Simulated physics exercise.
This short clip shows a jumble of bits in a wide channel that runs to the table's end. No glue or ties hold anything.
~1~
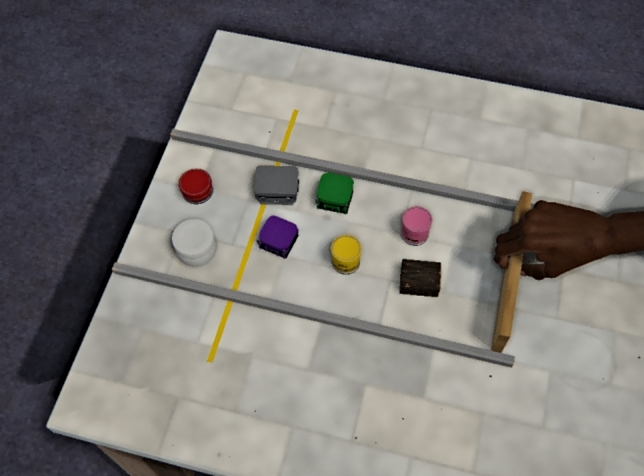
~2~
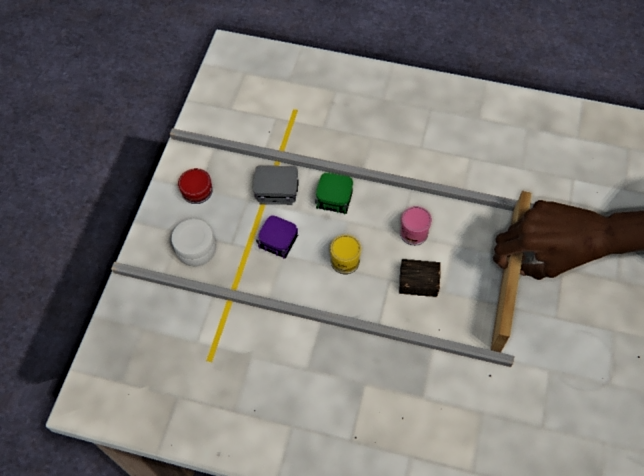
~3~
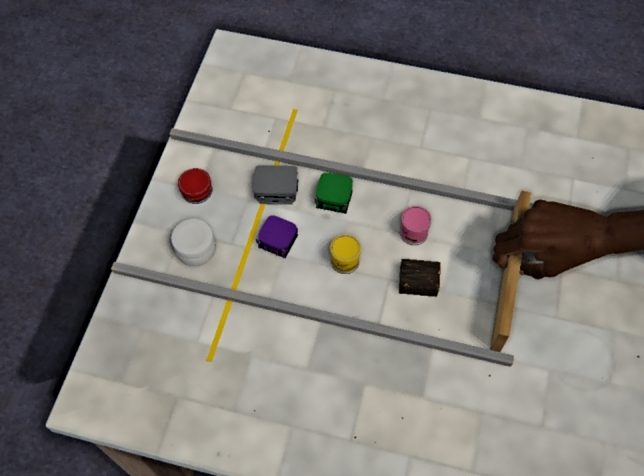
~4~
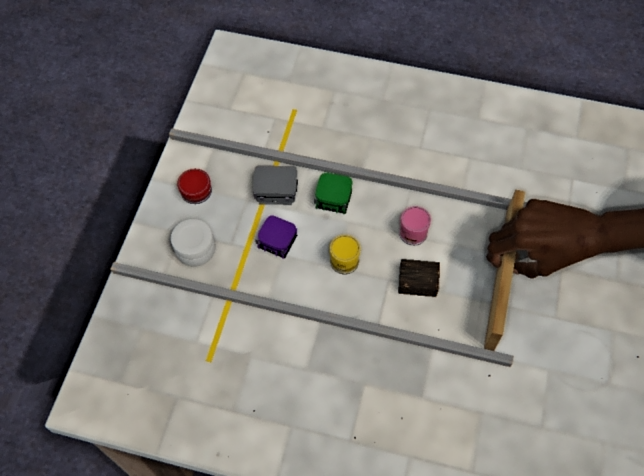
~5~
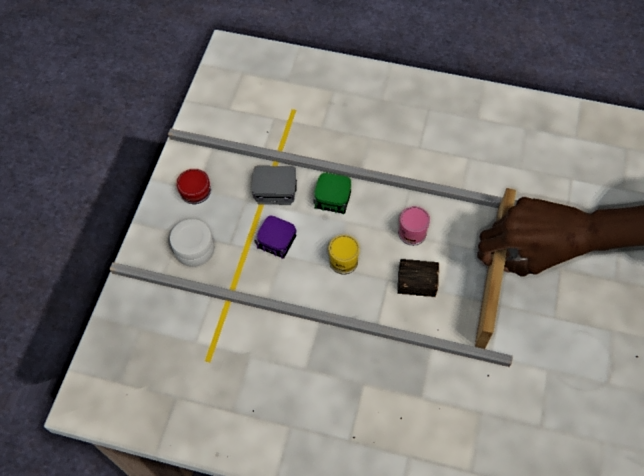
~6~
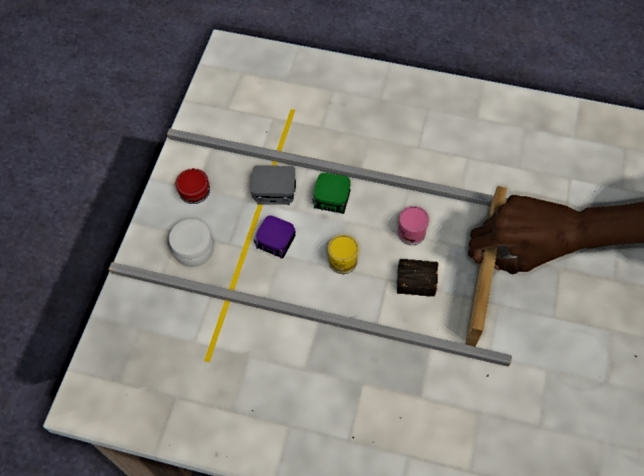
A hand slides a wooden board slightly left along the channel toward the scattered small objects.
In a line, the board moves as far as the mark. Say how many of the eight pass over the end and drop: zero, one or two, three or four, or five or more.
The count is zero.
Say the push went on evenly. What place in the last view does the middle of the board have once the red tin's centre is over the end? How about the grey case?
Estimated middle: (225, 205), and (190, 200) for the other.
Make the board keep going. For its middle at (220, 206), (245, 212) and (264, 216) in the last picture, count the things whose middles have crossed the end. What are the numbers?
The numbers past the end are 1, 0 and 0.
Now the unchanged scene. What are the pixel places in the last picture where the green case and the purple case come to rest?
The green case ends at (256, 167) and the purple case at (194, 200).
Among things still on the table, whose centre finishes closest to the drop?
That would be the red tin.
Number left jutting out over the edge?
The count is 0.
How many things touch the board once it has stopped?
It's 3.
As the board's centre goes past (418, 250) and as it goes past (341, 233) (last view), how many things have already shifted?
Counts: 2 / 5.
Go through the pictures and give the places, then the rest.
The first frame shows red tin (196, 186); white lid (195, 243); grey case (277, 186); board (512, 270); tape (257, 225).
The second frame shows white lid (194, 243); board (512, 270).
The third frame shows grey case (276, 185); pink tin (415, 226).
The fourth frame shows red tin (195, 186); green case (334, 193).
The fifth frame shows white lid (192, 243); purple case (276, 237).
The sixth frame shows red tin (193, 186); white lid (192, 243); grey case (274, 185); board (486, 265); tape (254, 224).
Soon after, none off yet; red tin at rest near (193, 186); white lid at rest near (192, 243); grey case at rest near (274, 185).
After that, none off yet; red tin at rest near (193, 186); white lid at rest near (192, 243); grey case at rest near (271, 185).
In the end, the number that fall off is zero.
